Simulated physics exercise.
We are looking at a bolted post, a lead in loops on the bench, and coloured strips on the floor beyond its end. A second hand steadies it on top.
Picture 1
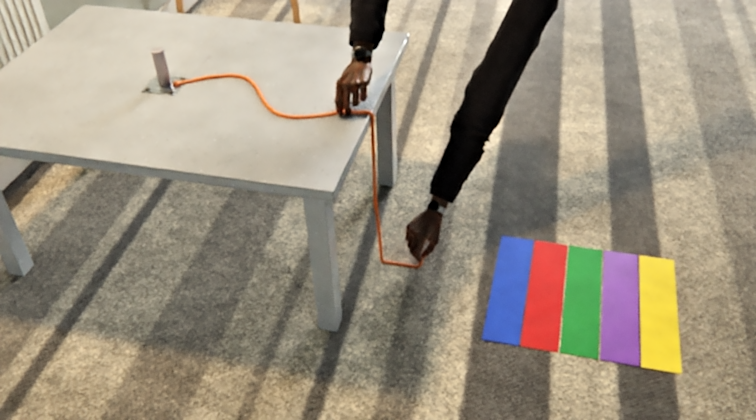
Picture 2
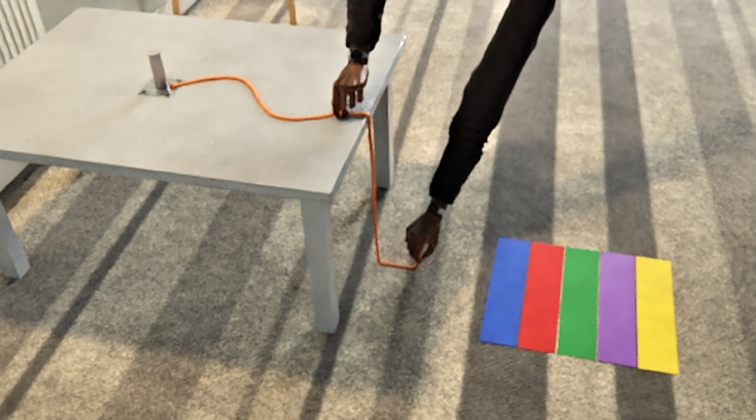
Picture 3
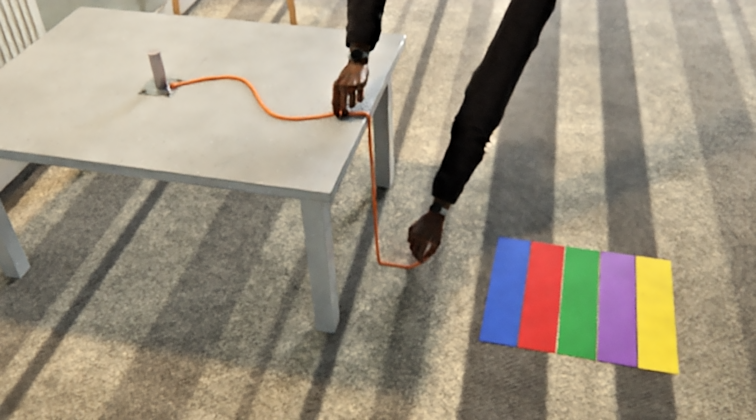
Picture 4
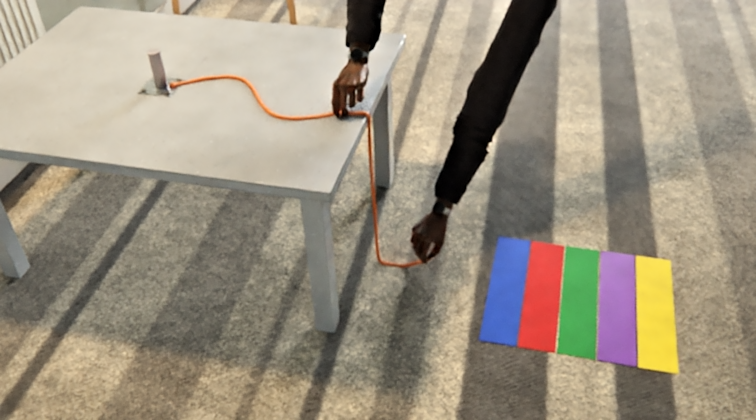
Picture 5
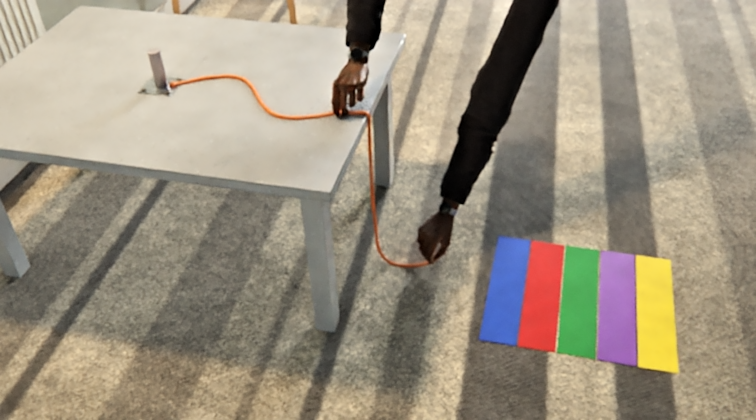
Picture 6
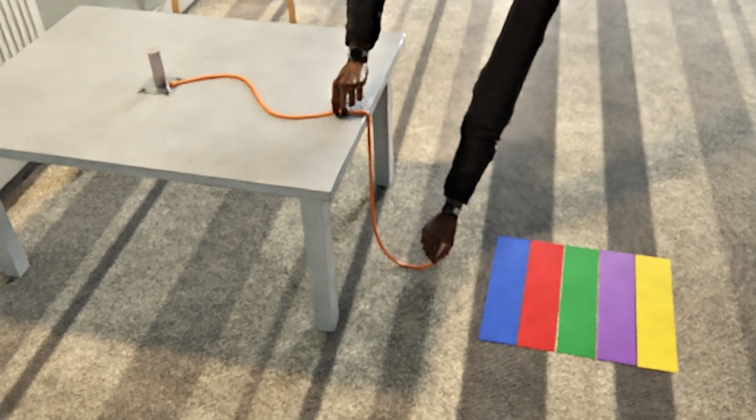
On a carpeted floor beside a pale table, an orange lead runs from a small upright post, over the edge and down, with one dark-sleeved hand at the edge and another gripping its low end. The lower hand shifts slightly right, toward five coloured strips, and the lead's sharp lower bend eases into a curve.
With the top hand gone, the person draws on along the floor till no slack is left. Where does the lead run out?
It gets as far as the green strip.
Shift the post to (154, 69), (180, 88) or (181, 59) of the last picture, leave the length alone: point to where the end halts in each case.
In that order: (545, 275), (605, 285) and (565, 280).
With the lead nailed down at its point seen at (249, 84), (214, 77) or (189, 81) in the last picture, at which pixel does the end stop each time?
The places are (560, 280), (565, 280) and (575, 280).
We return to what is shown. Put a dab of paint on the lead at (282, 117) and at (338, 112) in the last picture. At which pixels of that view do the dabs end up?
They go to (324, 108) and to (377, 123).
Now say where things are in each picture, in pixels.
The first picture shows end (422, 258); blue (504, 322); red (542, 328); green (580, 335); purple (620, 341); yellow (660, 348).
The second picture shows end (421, 260); lead through (207, 79) (256, 95) (308, 118) (370, 132) (374, 197) (378, 250).
The third picture shows end (424, 260).
The fourth picture shows end (427, 260); lead through (207, 79) (256, 95) (308, 118) (369, 132) (374, 196) (378, 249).
The fifth picture shows end (433, 260).
The sixth picture shows end (437, 261); lead through (207, 78) (256, 94) (308, 117) (369, 131) (372, 195) (383, 248).
Early on, end near (518, 273); over blue.
Midway, end near (558, 279); over red.
At the end of the slack, end near (581, 282); over green. The green one.
